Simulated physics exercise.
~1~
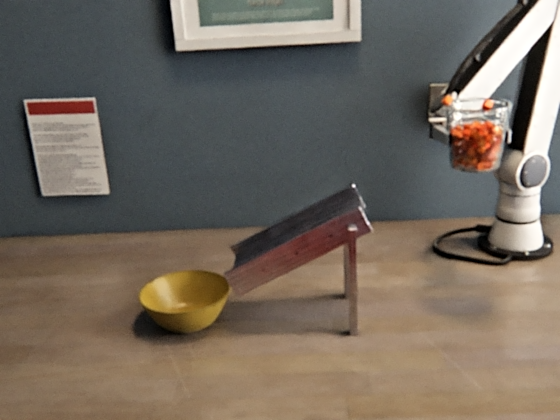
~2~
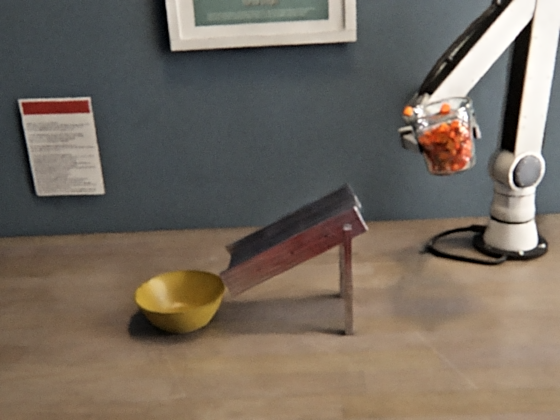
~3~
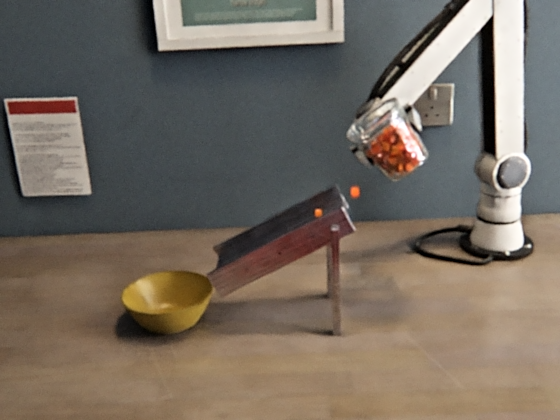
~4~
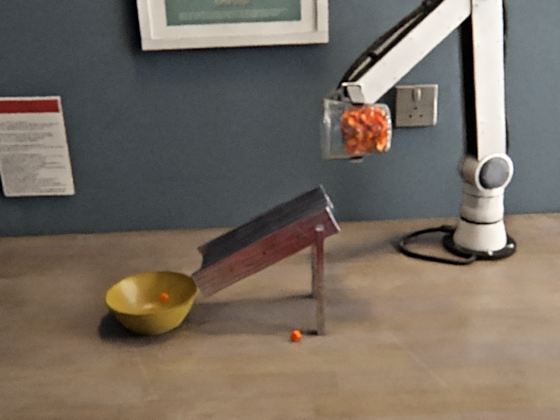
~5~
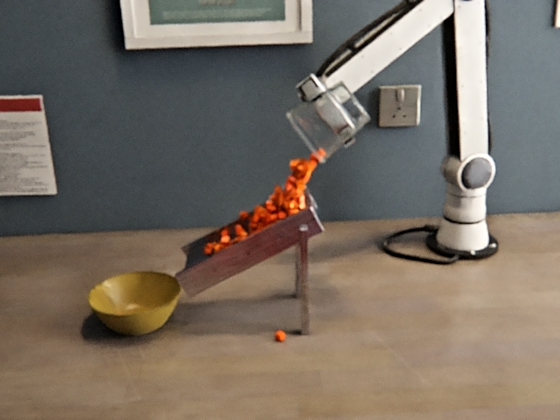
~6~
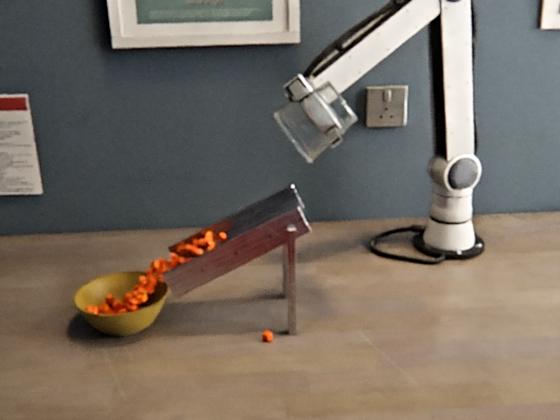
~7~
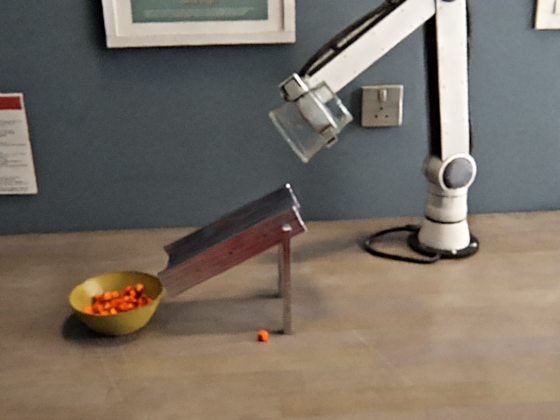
In this clip, a robot arm moves a clear container of orange vegetable pieces left and tips it over a sloping chute, spilling a few before the rest pour out and slide down; nearly all end in the yellow bowl, with one piece on the table.
